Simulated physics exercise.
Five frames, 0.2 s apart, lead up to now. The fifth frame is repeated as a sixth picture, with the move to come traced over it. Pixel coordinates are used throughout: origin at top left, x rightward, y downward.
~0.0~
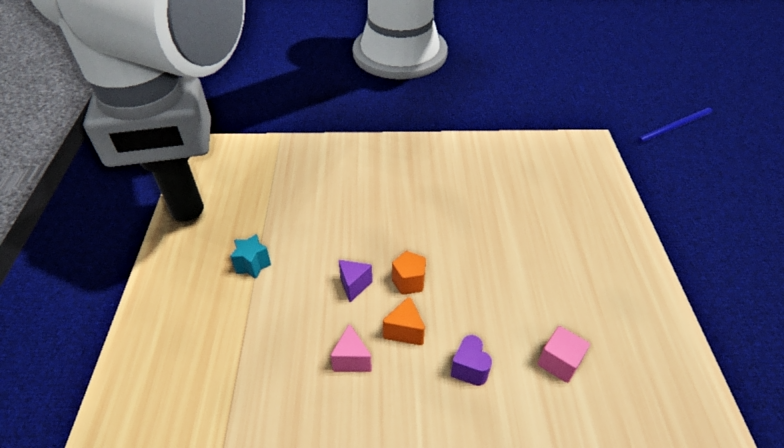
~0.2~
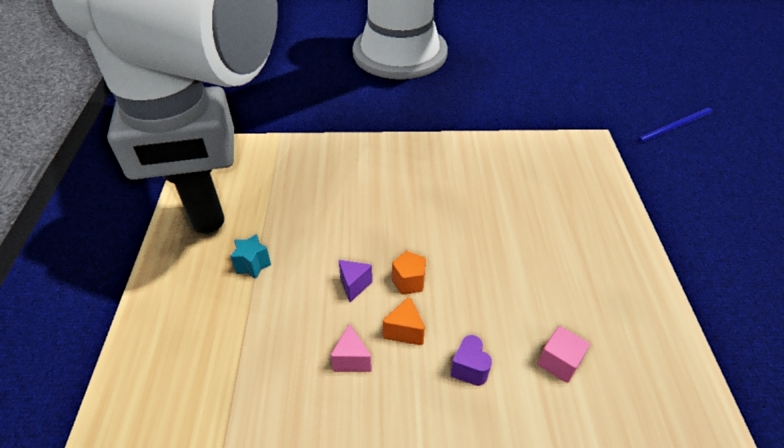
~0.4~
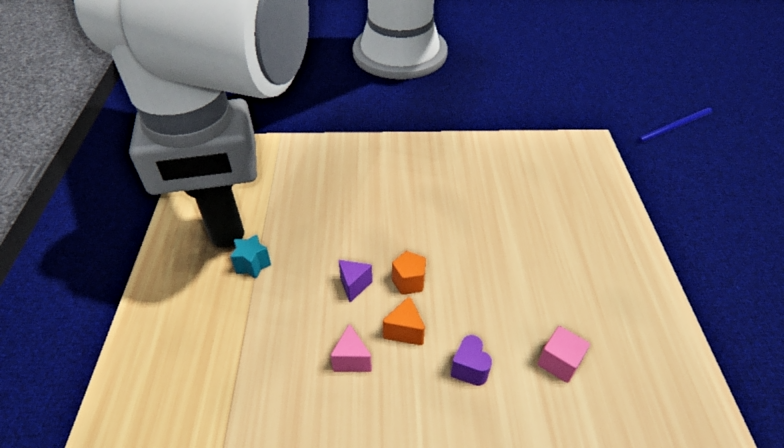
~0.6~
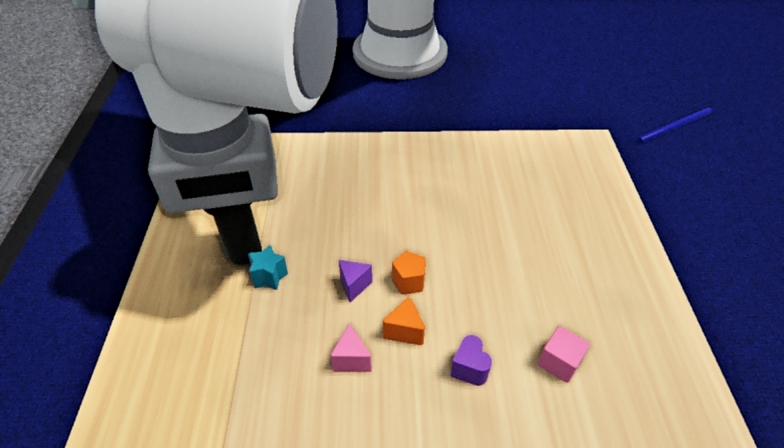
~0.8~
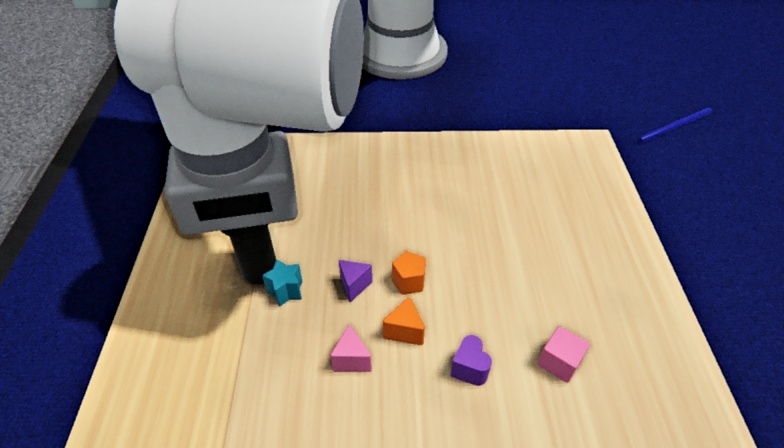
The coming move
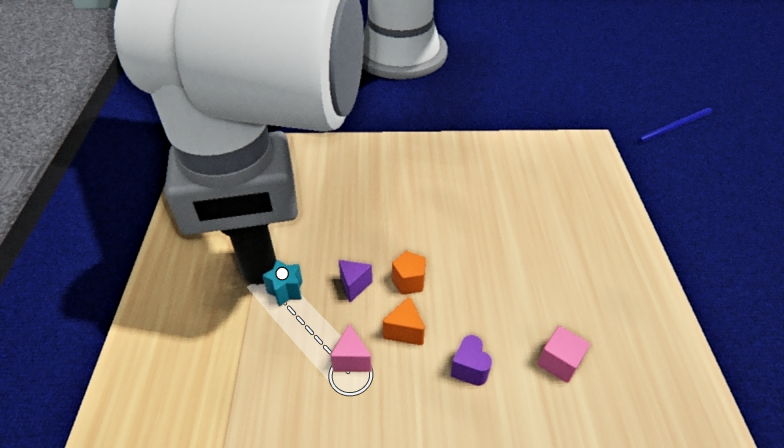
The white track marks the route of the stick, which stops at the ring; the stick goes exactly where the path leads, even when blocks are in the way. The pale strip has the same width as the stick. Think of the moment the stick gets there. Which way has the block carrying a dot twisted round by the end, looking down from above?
It turns round anticlockwise.
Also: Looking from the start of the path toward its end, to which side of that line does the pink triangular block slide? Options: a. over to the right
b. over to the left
The one that fits is b, over to the left.
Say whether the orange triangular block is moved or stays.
It will remain on its spot.
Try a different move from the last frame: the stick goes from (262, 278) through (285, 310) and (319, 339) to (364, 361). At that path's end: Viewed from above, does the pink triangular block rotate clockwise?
Going by the path, yes.
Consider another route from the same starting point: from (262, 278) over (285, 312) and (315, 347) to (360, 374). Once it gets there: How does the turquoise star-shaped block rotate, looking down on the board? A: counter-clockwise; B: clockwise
A.
The drawn path runs from (262, 278) to (351, 375); the dot is on the turquoise star-shaped block.
What follows on the original path. One third of the way, stick at (288, 301); turquoise star-shaped block at (314, 304).
Two thirds of the way, stick at (317, 333); turquoise star-shaped block at (350, 327), turned 25° anticlockwise; pink triangular block at (365, 353), turned 30° clockwise.
At the end, stick at (350, 369); turquoise star-shaped block at (378, 339), turned 70° anticlockwise; pink triangular block at (392, 368), turned 40° clockwise; orange triangular block not moved.
